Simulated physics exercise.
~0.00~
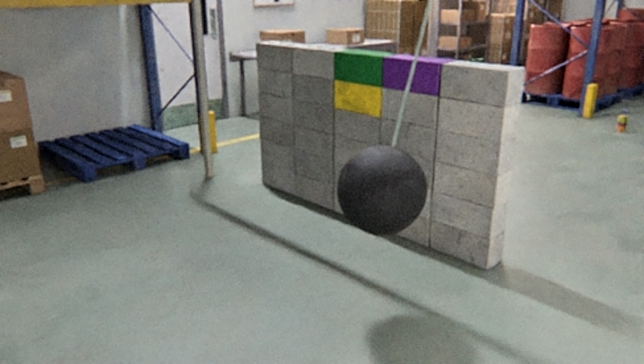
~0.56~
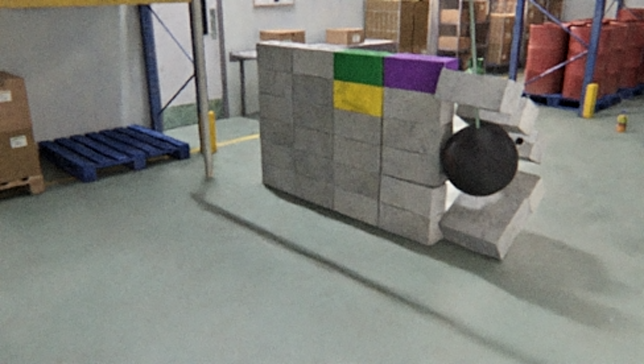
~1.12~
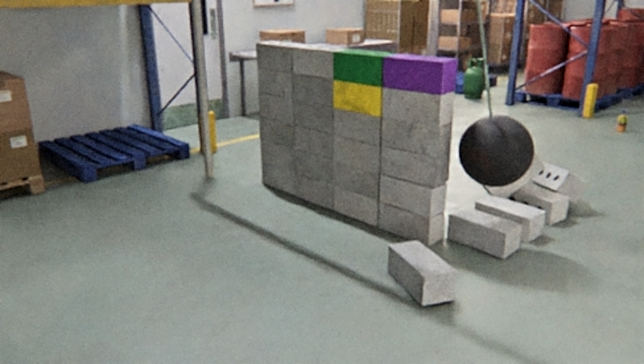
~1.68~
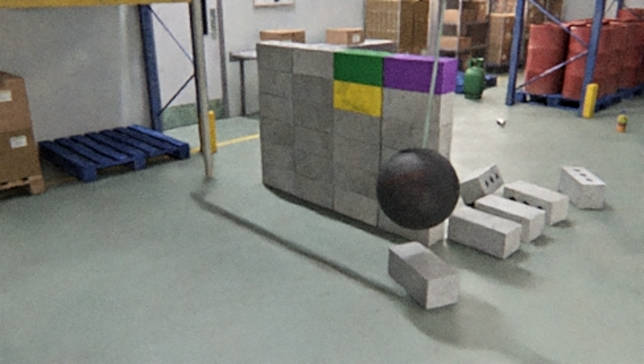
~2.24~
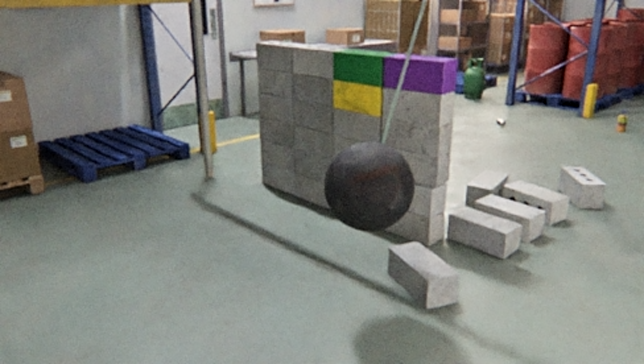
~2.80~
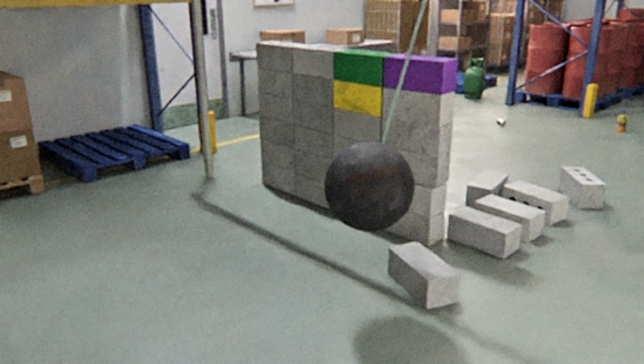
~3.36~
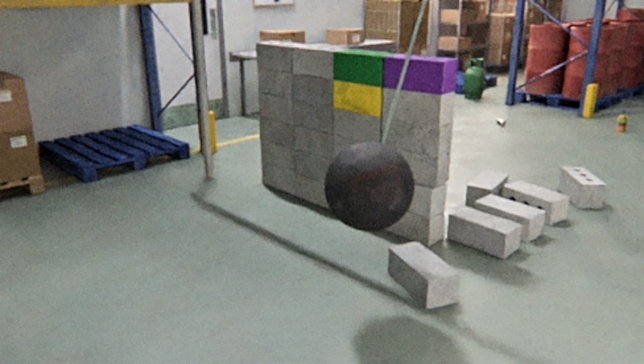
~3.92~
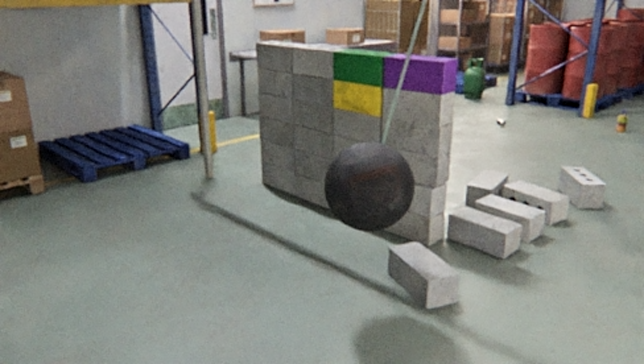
A warehouse floor is seen from slightly above, with a blue pallet and cardboard boxes at left and red drums at back right. In the middle stands a one-layer wall of grey concrete blocks, with green and purple blocks on its top row and a yellow one beneath the green, while a dark ball hangs before it. The ball swings right and knocks the right-end column loose. The blocks tumble to the floor, one landing in front. The ball swings back left and rests against the wall, whose coloured blocks all stay up.
